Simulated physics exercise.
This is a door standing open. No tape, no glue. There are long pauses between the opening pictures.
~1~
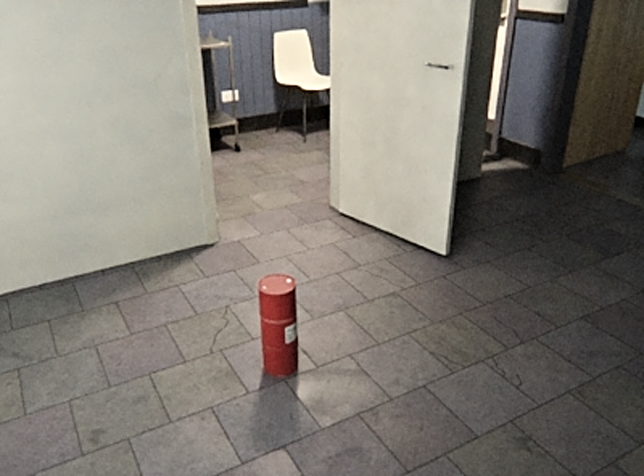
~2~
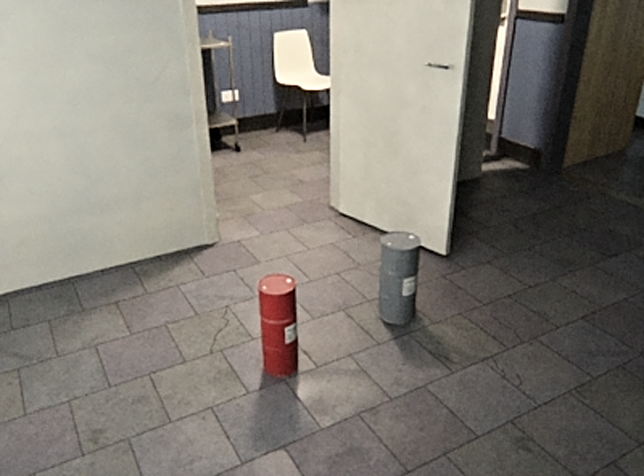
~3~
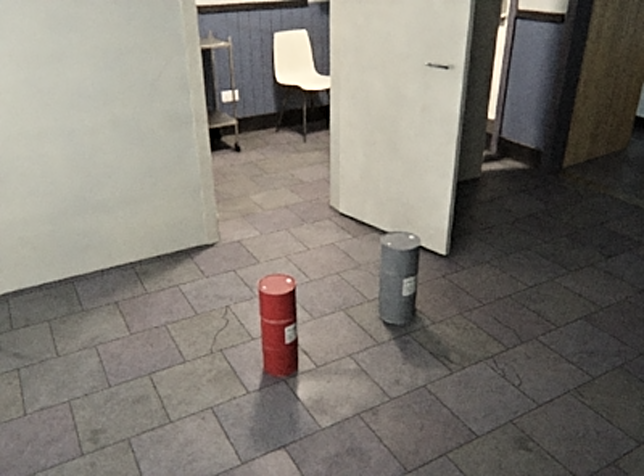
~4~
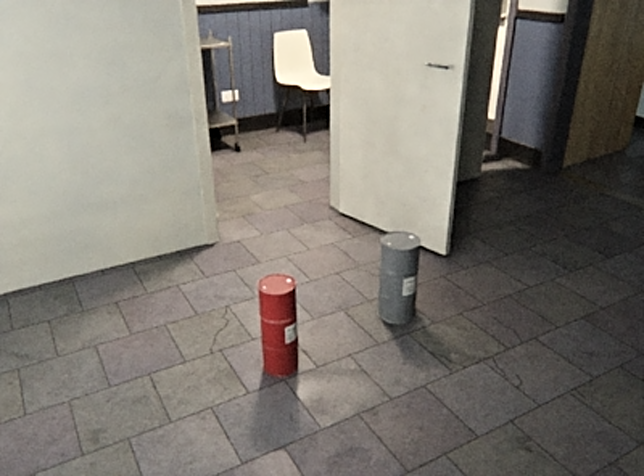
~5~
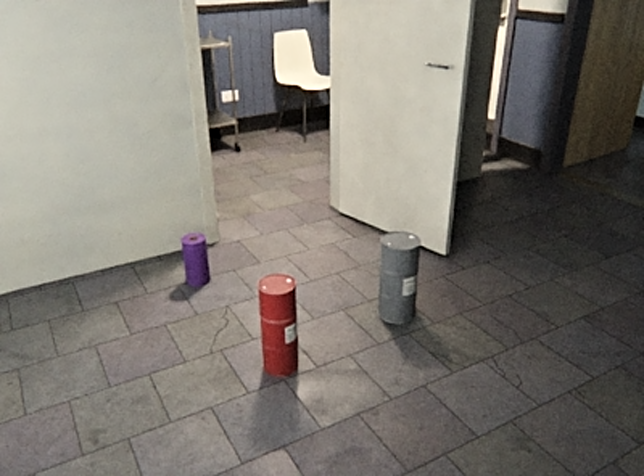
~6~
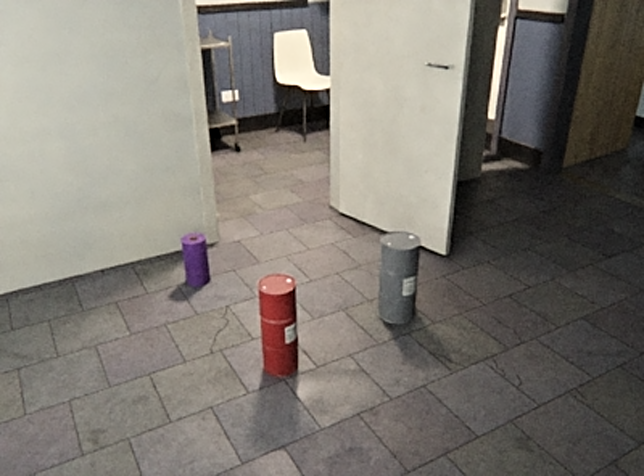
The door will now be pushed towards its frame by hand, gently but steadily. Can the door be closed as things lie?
Outcome: The door shuts.
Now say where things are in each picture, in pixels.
The first picture shows door wide open and still; red canister (279, 326).
The second picture shows door wide open and still; red canister (279, 326); grey canister (398, 278).
The third picture shows door wide open and still; red canister (279, 326); grey canister (398, 278).
The fourth picture shows door wide open and still; red canister (279, 326); grey canister (398, 278).
The fifth picture shows door wide open and still; red canister (279, 326); grey canister (398, 278).
The sixth picture shows door wide open and still; purple roll (196, 260); red canister (279, 326).
Then, 0.80 s after the last picture, open by 83°.
Then, 1.50 s after the last picture, open by 47°.
Then, 2.00 s after the last picture, open by 18°.
At rest, open by 0°; all 3 in place. Seen from the same camera at the end, purple roll near (196, 260).
